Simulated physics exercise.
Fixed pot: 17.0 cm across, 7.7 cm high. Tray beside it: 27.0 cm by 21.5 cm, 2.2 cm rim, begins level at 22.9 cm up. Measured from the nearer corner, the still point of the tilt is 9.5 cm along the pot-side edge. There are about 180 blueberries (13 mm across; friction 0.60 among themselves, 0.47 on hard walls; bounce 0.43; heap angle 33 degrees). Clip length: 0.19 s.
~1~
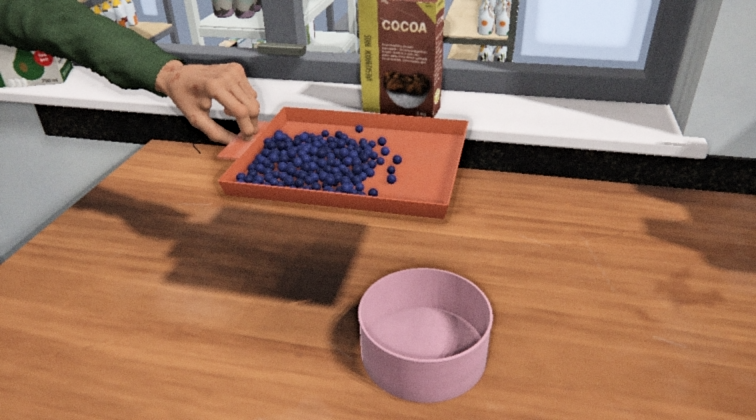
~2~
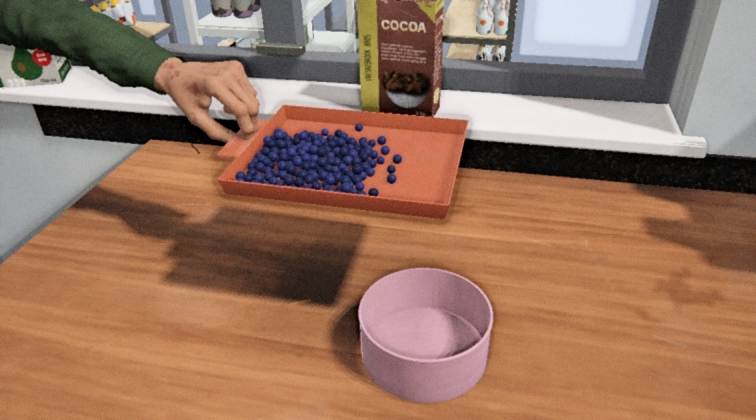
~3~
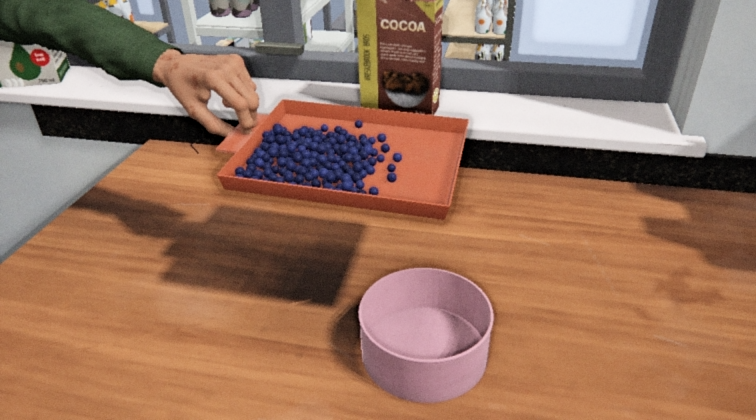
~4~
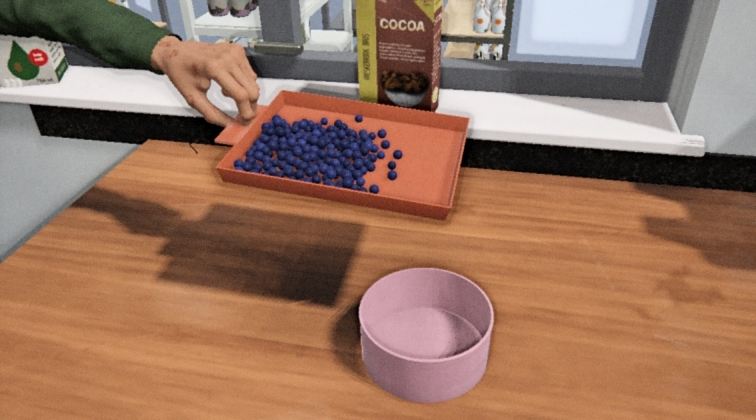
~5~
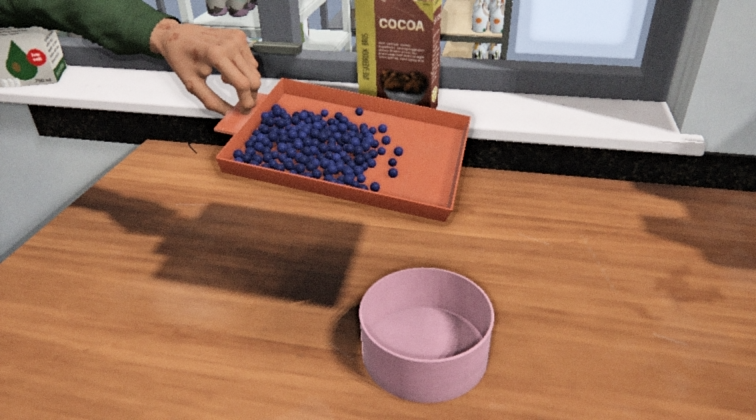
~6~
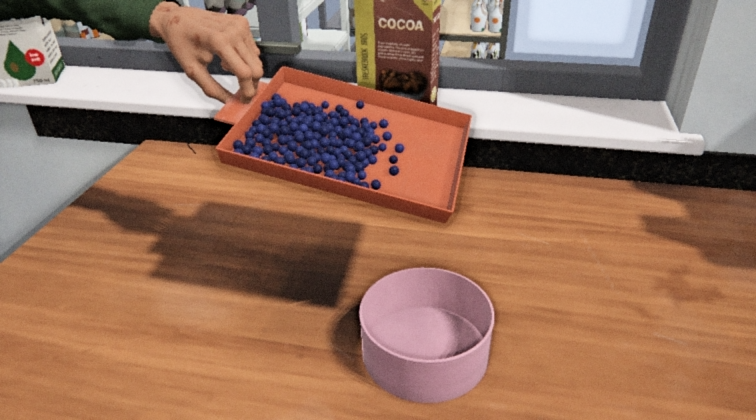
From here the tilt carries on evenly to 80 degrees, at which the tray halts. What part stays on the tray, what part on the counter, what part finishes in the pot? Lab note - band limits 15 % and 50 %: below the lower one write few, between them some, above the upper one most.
Tray = some; counter = some; pot = some.
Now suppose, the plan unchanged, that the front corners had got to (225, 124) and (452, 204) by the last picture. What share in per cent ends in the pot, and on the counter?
You'd end with pot at 0 and counter at 70.
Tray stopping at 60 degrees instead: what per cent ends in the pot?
That would be around 10 percent.
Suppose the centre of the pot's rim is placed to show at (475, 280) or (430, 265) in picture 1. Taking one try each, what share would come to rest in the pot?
First try about 45 per cent, second try about 5 per cent.
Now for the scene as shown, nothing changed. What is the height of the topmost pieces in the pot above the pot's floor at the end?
Close to 2.5 cm up.
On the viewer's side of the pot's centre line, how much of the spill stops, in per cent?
I'd put it at around 40 per cent.
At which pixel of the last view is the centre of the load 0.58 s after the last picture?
Near pixel (447, 178).
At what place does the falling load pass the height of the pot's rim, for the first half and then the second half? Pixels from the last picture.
Early half: About (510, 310); late half: (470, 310).
Then, 0.35 s after the last picture, tilt 46 degrees; the tray holds 100 %, the pot 0 %.
Then, 0.58 s after the last picture, tilt 68 degrees; the tray holds 85 %, the pot 0 %.
Then, 0.92 s after the last picture, tilt 80 degrees; the tray holds 50 %, the pot 10 %.
In the end, tray 25 %, counter 45 %, pot 35 %.
